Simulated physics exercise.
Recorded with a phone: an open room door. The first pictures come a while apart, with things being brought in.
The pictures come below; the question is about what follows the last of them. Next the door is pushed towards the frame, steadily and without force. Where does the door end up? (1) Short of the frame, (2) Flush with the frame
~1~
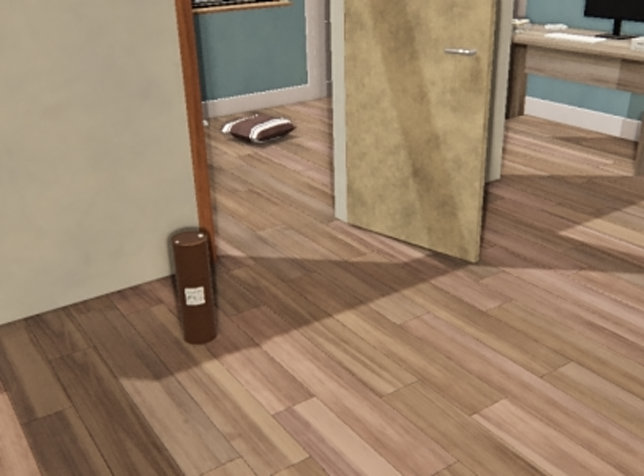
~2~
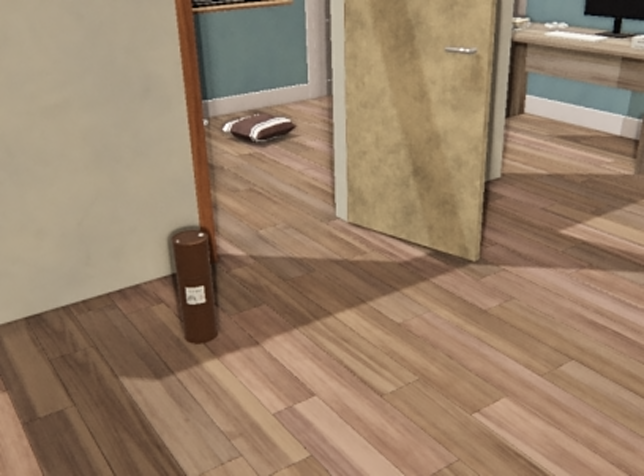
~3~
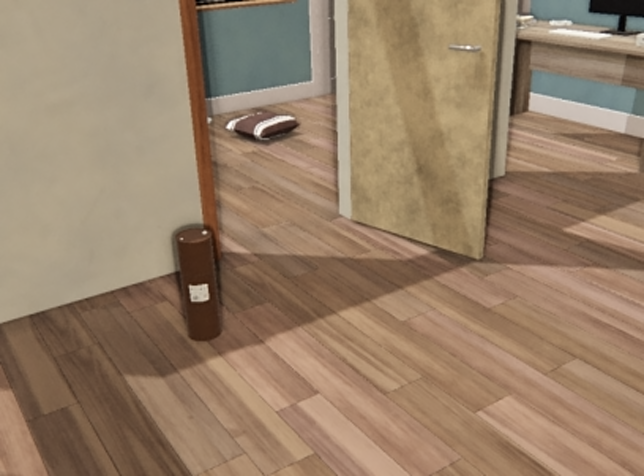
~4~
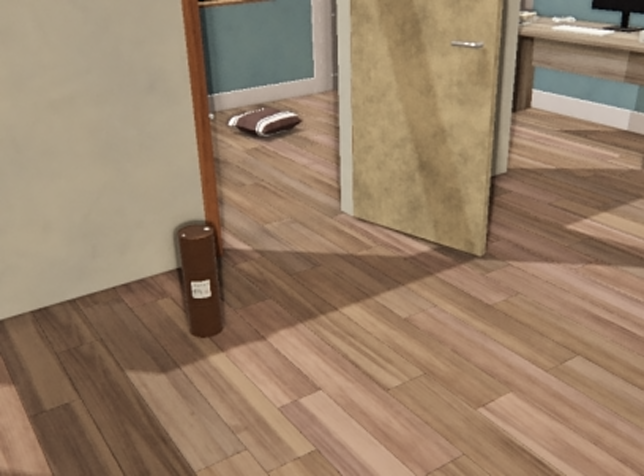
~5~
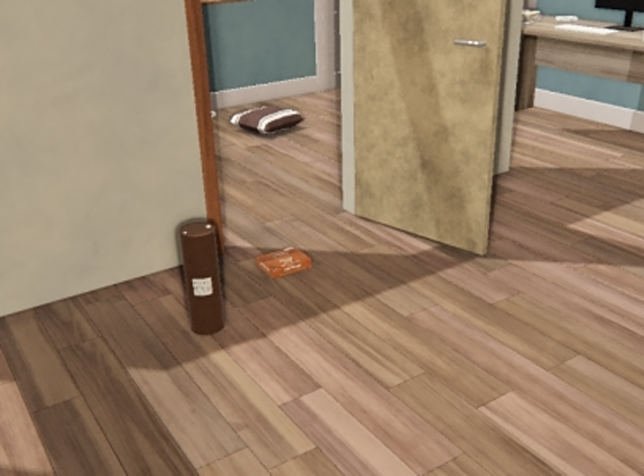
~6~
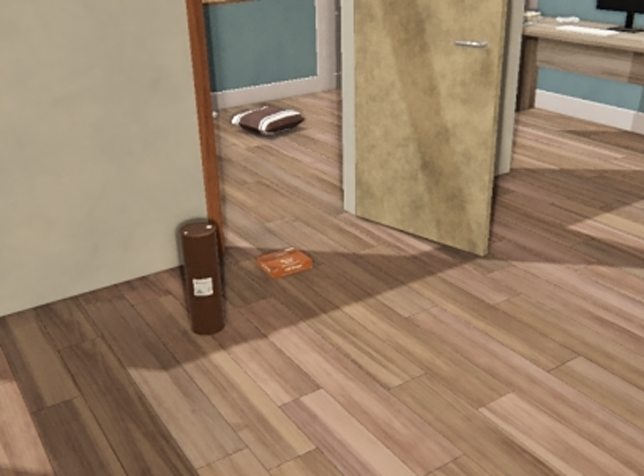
Short of the frame.
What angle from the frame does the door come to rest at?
Roughly 10 degrees open.
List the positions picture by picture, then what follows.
Door wide open and still; brown canister (195, 289), in the first picture.
Door wide open and still; brown canister (196, 288), in the second picture.
Door wide open and still; brown canister (199, 286), in the third picture.
Door wide open and still; brown canister (201, 282), in the fourth picture.
Door wide open and still; brown canister (203, 279), in the fifth picture.
Door wide open and still; orange packet (285, 263); brown canister (203, 280), in the sixth picture.
Then, 1.10 s later than the last frame, door at 73°.
Then, 1.90 s later than the last frame, door at 35°; orange packet moved a little near (281, 262).
Then, 2.30 s later than the last frame, door at 17°; orange packet moved about its own width near (245, 257).
When it is over, door at 12°; moved from the start, orange packet; brown canister as before. End places, in pixels of the last picture, orange packet near (235, 254).
